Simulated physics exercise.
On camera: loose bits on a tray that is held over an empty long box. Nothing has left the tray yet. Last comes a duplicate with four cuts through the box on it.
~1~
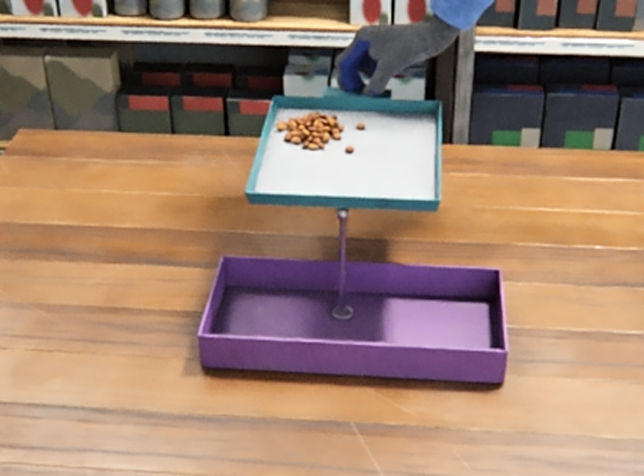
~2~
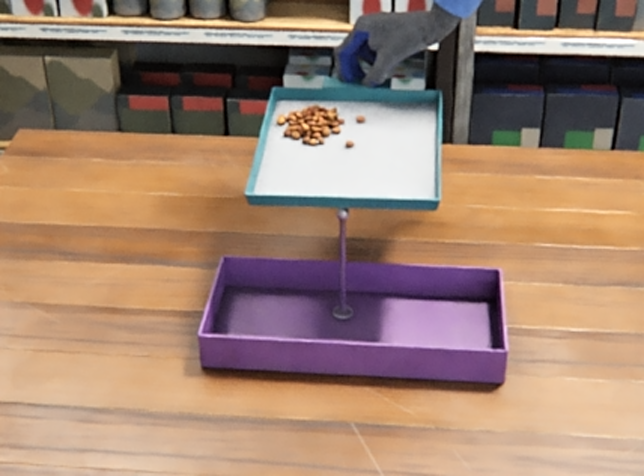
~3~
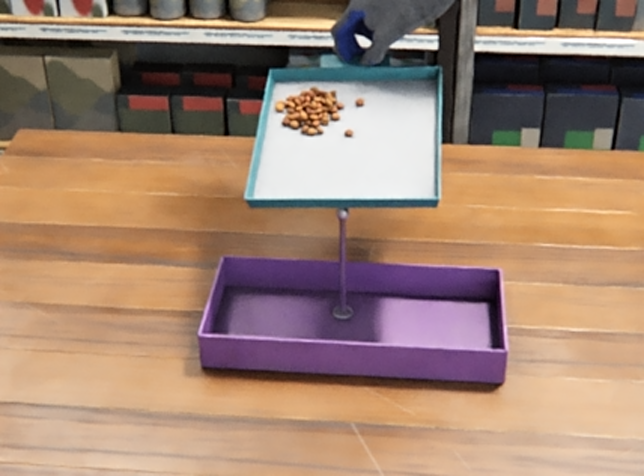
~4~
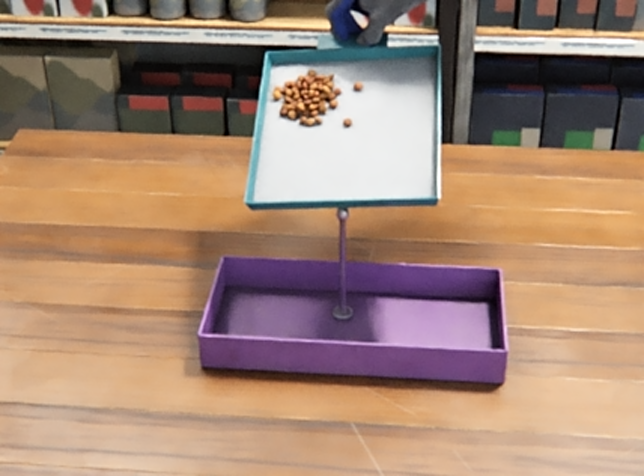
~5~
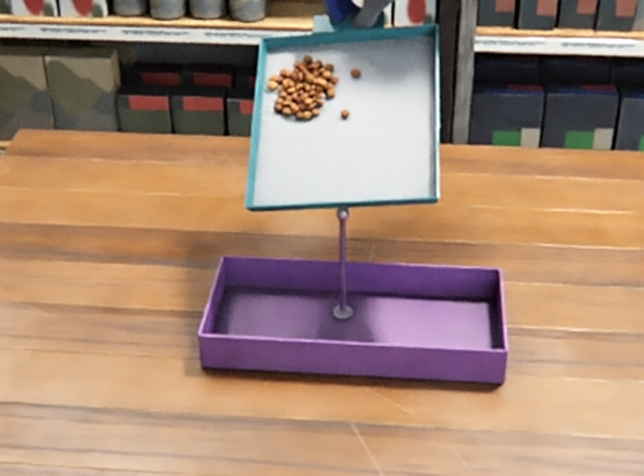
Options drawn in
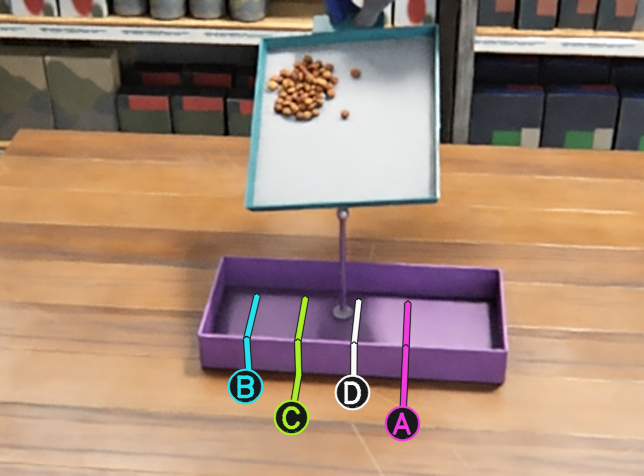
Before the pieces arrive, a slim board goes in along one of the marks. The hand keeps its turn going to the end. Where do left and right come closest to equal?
Line B.
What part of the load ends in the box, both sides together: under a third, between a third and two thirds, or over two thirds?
It is over two thirds.
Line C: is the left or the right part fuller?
Left.
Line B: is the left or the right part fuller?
Right.
On the marked copy, line A crosses the front rim at (405, 346); line B crosses the front rim at (246, 337); line C crosses the front rim at (297, 340); line D crosses the front rim at (354, 343).
Choosing A, of what is caught, every piece on the left of the divider, not one piece on the right.
Choosing B, of what is caught, roughly a third on the left of the divider, roughly two thirds on the right.
Choosing C, of what is caught, the larger part on the left of the divider, about a tenth on the right.
Choosing D, of what is caught, every piece on the left of the divider, not one piece on the right.
